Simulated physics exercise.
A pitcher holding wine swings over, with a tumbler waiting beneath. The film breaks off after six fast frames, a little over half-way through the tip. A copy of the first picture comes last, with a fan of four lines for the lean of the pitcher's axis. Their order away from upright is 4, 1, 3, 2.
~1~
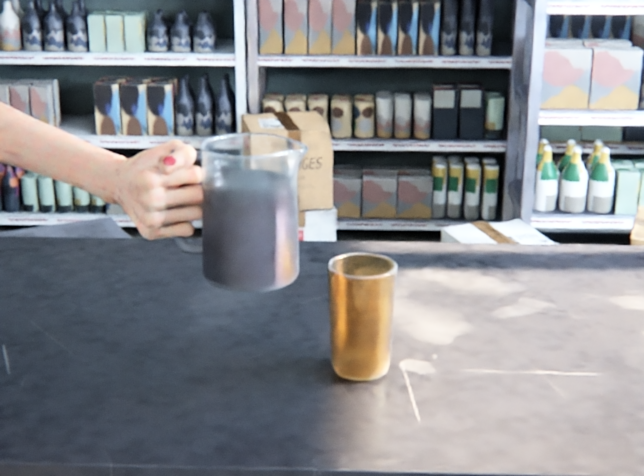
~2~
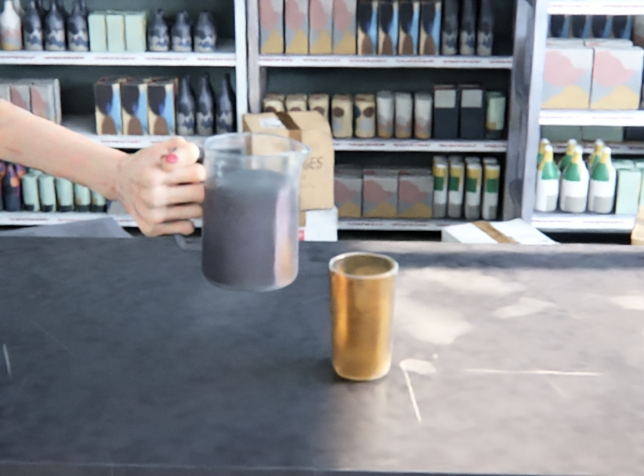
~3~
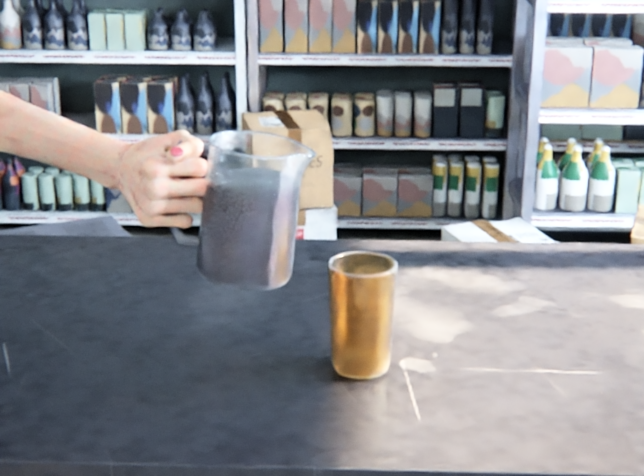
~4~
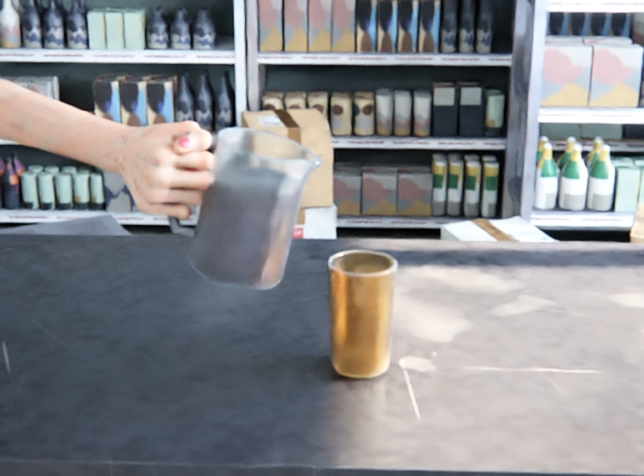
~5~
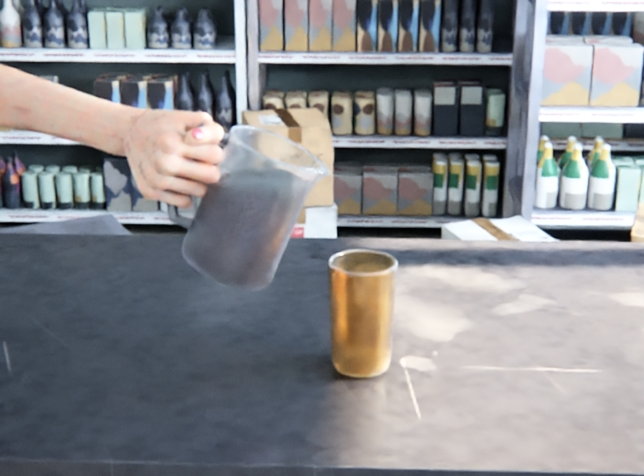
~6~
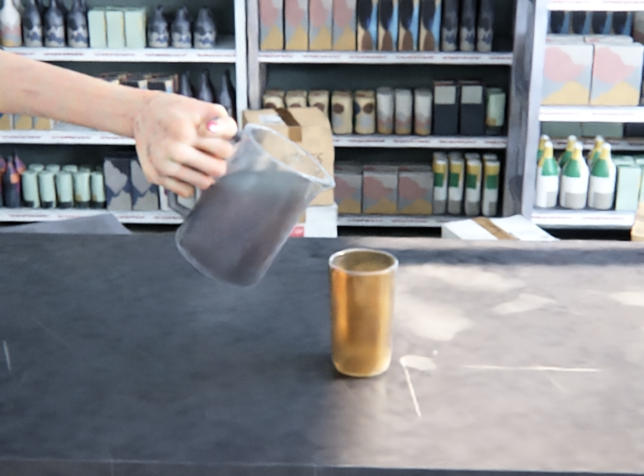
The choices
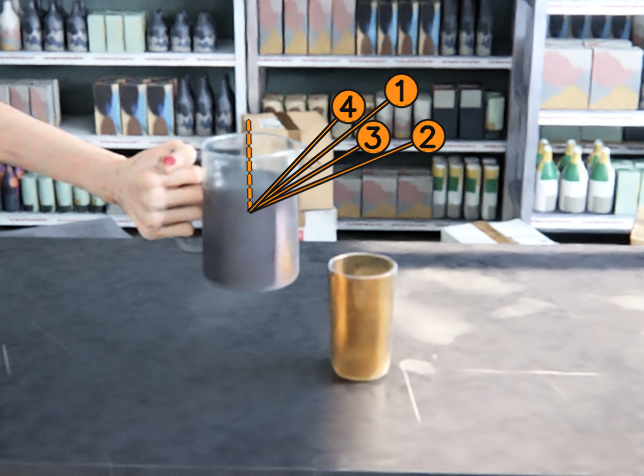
A hand tilts a clear pitcher of dark liquid rightward above a counter with a gold tumbler.
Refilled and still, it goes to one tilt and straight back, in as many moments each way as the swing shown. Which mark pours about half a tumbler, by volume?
Mark 2 does it best.
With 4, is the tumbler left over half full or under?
Under.
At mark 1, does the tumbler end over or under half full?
Under half.
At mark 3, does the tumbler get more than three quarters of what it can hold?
No.
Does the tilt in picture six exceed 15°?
Yes, it does.
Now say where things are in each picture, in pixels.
Upright, lip at (306, 148); rim of the tumbler round (362, 264); nothing has left yet, in the first picture.
Upright, lip at (309, 150); nothing has left yet, in the second picture.
Tipped about 6°, lip at (314, 154); nothing has left yet, in the third picture.
Tipped about 14°, lip at (320, 161); nothing has left yet, in the fourth picture.
Tipped about 23°, lip at (328, 172); nothing has left yet, in the fifth picture.
Tipped about 32°, lip at (333, 184); nothing has left yet, in the sixth picture.
In orange, 1 at (388, 101); 2 at (413, 143); 3 at (359, 146); 4 at (336, 119).
With 1, the tumbler ends with about 16 % of what it can hold.
With 2, the tumbler ends with about 49 % of what it can hold.
With 3, the tumbler ends with about 30 % of what it can hold.
With 4, the tumbler ends with about 6 % of what it can hold.
